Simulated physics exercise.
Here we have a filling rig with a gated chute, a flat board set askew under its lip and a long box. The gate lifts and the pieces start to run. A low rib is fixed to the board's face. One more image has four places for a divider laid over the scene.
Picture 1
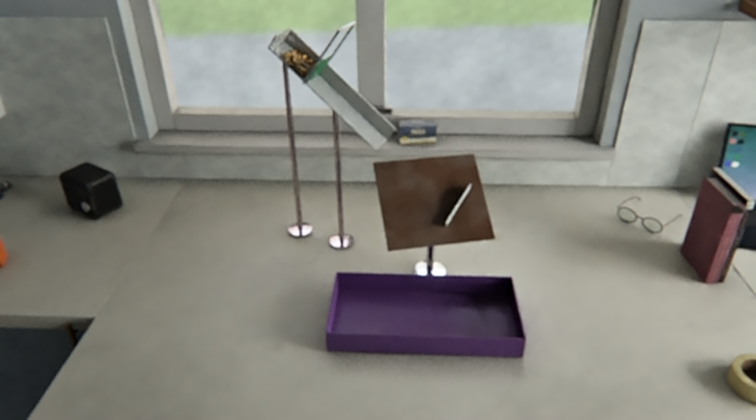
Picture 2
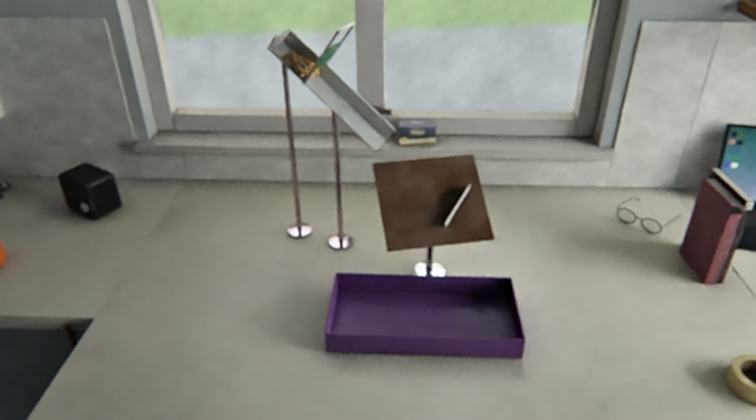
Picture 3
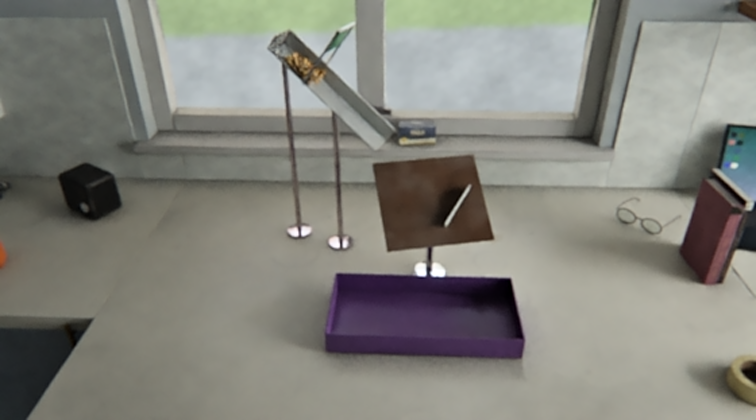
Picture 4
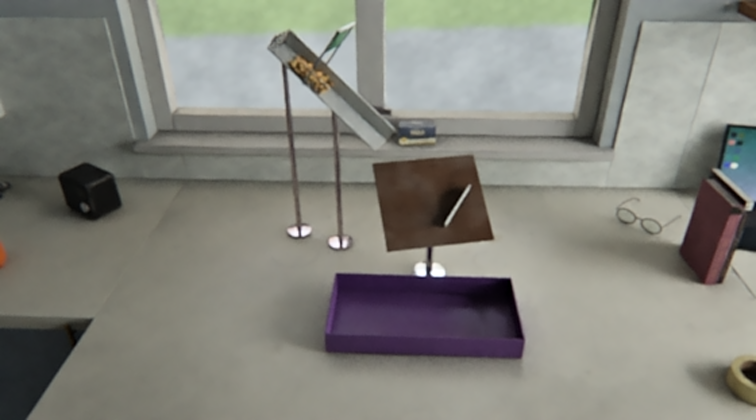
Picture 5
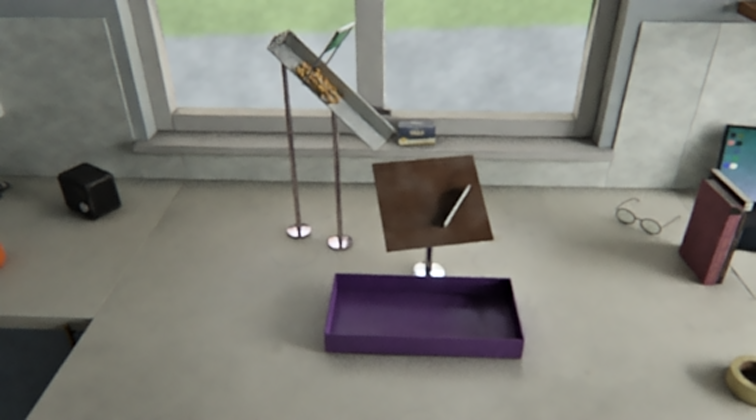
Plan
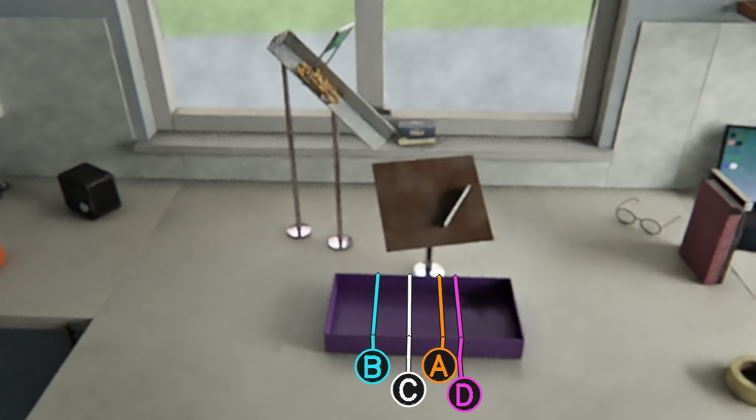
Golden dried chickpeas bunch at the top of a steep grey chute on two thin stands, then slide a short way down it as the gate lifts, spreading into a loose cluster. Seen from above by a steady camera, the pale grey worktop sits before a window. A tilted brown board with a light rib stands right of the chute, behind an empty purple box.
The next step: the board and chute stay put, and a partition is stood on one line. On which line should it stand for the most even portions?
A works best here.
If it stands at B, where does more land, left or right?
The right side.
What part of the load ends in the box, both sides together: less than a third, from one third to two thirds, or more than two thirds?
It is more than two thirds.
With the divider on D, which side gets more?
Left.
On the marked copy, line A crosses the front rim at (442, 337); line B crosses the front rim at (373, 335); line C crosses the front rim at (409, 336); line D crosses the front rim at (461, 338).
With A, of what is caught, close to half on the left of the divider, close to half on the right.
With B, of what is caught, none at all on the left of the divider, the whole lot on the right.
With C, of what is caught, only a few on the left of the divider, all but a few on the right.
With D, of what is caught, the whole lot on the left of the divider, none at all on the right.
